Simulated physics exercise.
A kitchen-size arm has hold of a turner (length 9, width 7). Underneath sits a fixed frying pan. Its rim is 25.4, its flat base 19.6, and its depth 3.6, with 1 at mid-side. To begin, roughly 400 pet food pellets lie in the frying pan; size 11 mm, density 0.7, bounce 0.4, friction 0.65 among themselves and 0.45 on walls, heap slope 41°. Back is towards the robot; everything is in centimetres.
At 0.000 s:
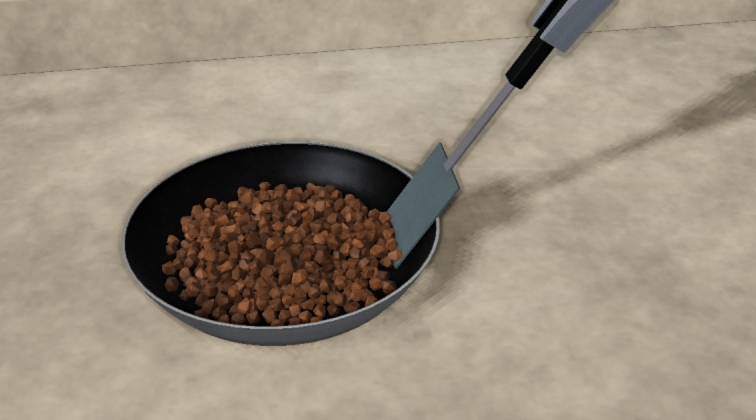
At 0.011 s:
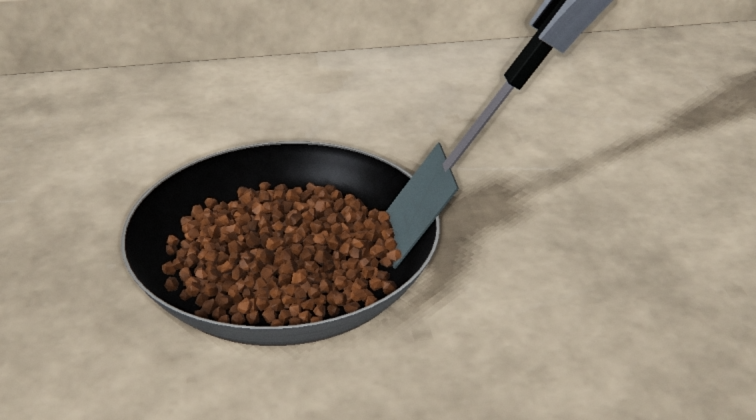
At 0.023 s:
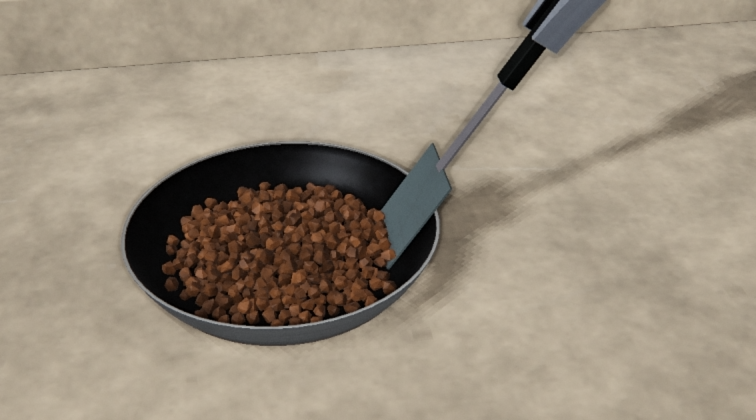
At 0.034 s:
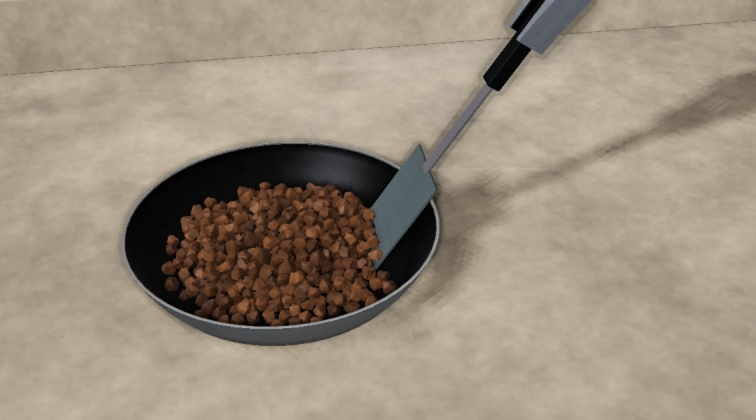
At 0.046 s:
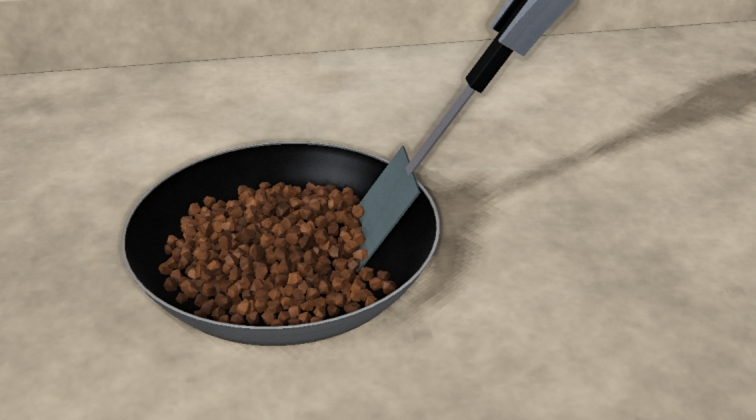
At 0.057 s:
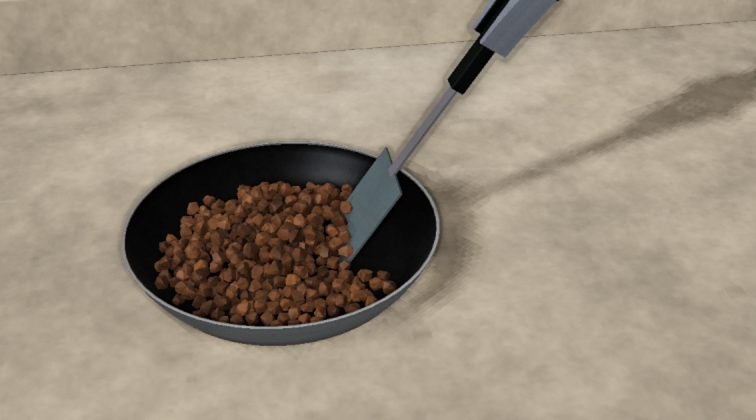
A turner held by a robotic arm rests at the right side of a dark frying pan filled with small brown pellets, barely moving at first. It then slides left through the pan, pushing the nearest pellets leftward and exposing a patch of black surface behind its blade.
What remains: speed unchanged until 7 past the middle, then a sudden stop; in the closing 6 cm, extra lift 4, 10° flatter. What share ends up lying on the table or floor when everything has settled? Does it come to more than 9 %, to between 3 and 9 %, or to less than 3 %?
It comes to more than 9 %.
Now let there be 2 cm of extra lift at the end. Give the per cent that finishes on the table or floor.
About 10 %.
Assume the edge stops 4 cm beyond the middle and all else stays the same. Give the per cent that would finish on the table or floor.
My guess would be around 10 per cent.
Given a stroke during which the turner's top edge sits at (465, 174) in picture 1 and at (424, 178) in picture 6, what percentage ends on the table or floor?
Close to 10 in a hundred.
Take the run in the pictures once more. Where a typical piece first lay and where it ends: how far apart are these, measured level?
Level distance of roughly 4 cm.
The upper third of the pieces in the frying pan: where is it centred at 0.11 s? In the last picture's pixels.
It is centred at about (237, 233).
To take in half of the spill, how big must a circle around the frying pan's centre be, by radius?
Estimate: Near 36 cm.
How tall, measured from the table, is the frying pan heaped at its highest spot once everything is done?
Close to 4.0 centimetres high.
After 0.09 s, sloping 56°, highest piece 6 above the table; 404 in the frying pan.
After 0.11 s, sloping 53°, highest piece 7 above the table; 404 in the frying pan.
After 0.33 s, sloping 46°, highest piece 6 above the table; 340 in the frying pan, 58 on the table or floor, 6 on the blade or in flight.
After 1.38 s, sloping 46°, highest piece 4 above the table; 340 in the frying pan, 64 on the table or floor.
At rest, 340 in the frying pan, 64 on the table or floor. That is 16 % on the table or floor.
